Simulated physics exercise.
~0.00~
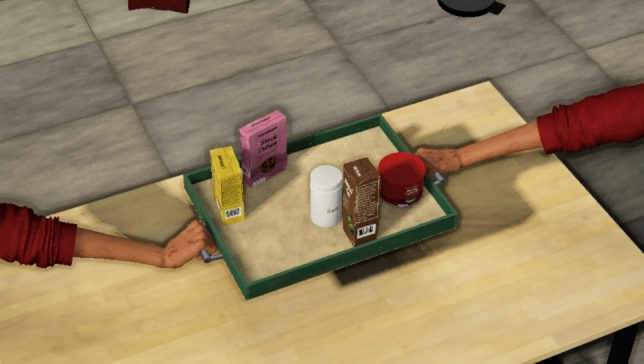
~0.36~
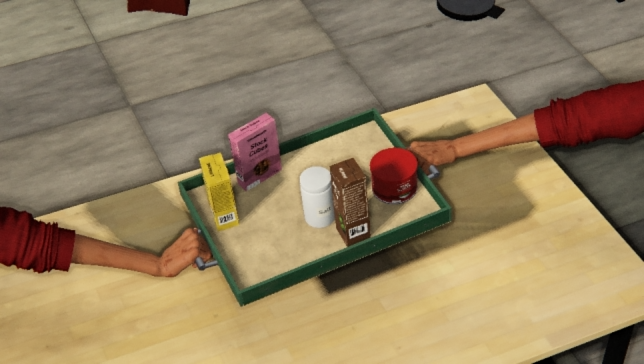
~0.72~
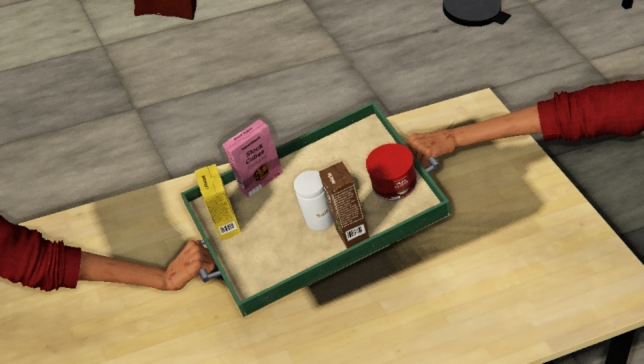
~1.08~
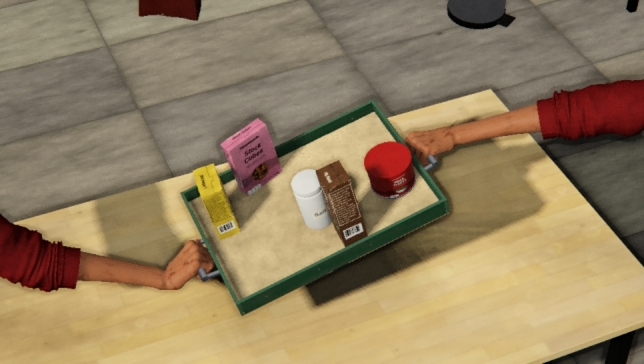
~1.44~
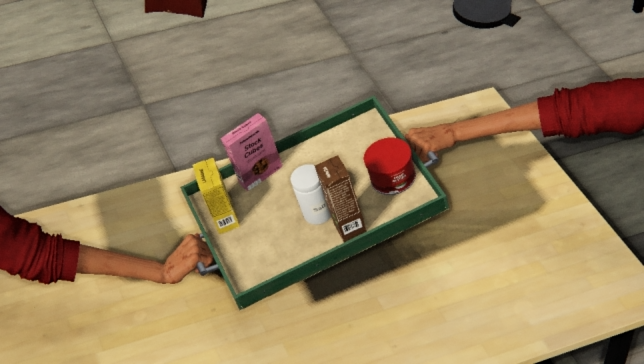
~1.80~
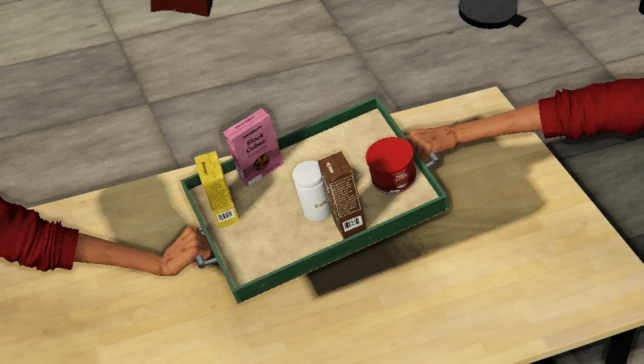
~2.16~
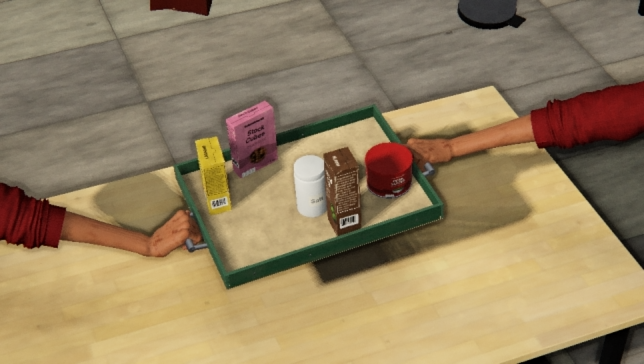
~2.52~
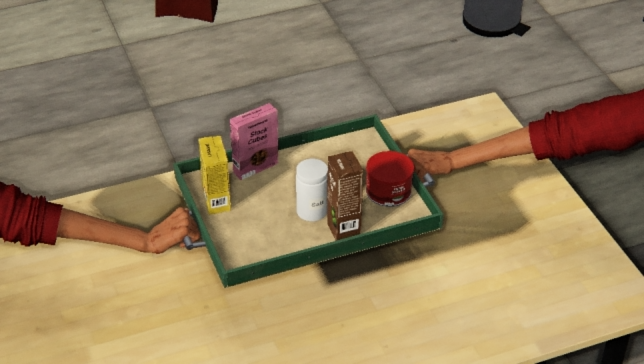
Two hands tilt a green-rimmed tray of five containers down leftward, then level it again.
